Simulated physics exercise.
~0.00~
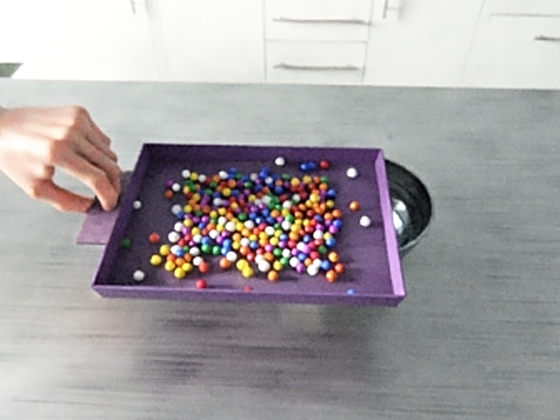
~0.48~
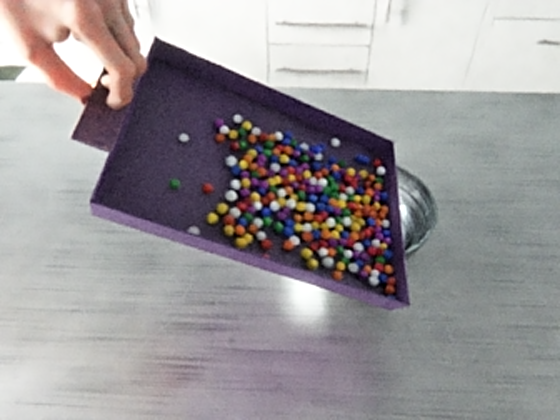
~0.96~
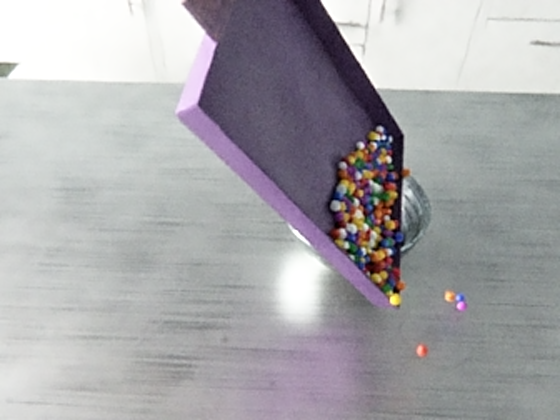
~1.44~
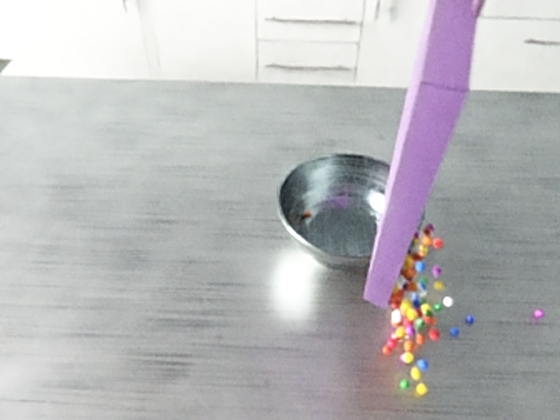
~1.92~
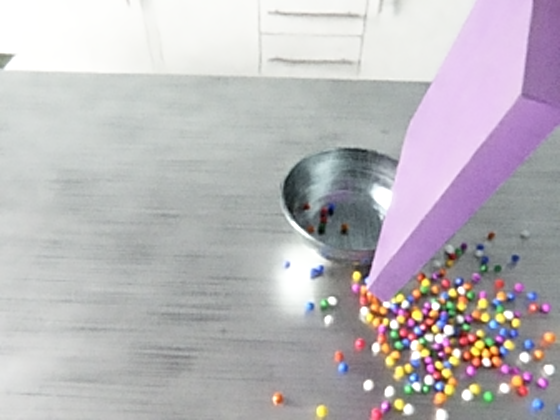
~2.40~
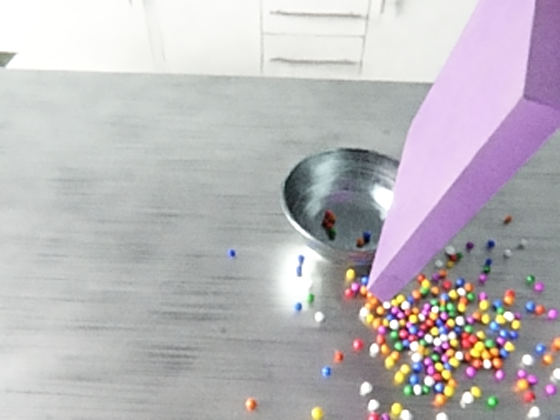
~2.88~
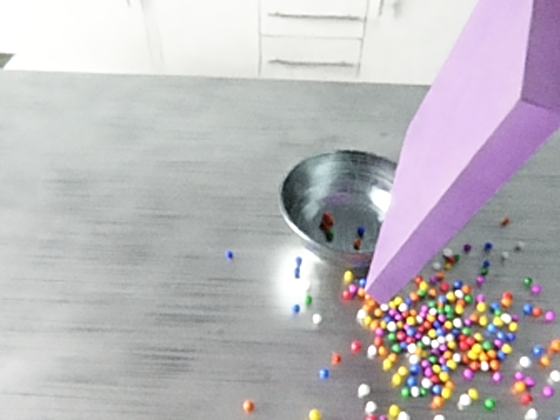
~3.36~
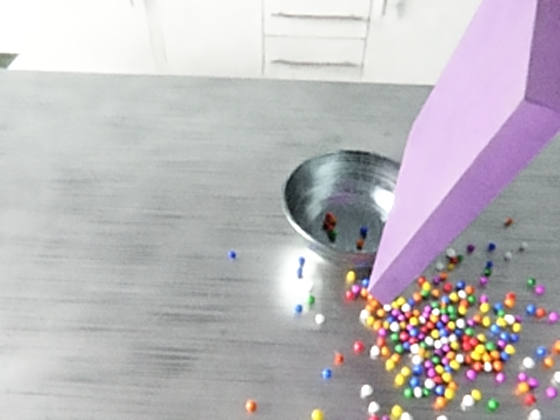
In a bright kitchen with white drawers behind, a grey streaked countertop is seen from above and in front by a slightly swaying camera. A hand at the left holds a purple tray scattered with many multicoloured beads, with a shiny metal bowl partly hidden behind its right edge. The hand tips the tray to the right, and the beads slide into a heap at its lower right corner. As the tray turns upright, the beads pour mostly past the bowl's right side. They spread across the counter and settle there, with only a few inside the bowl, while the tray stays tilted.
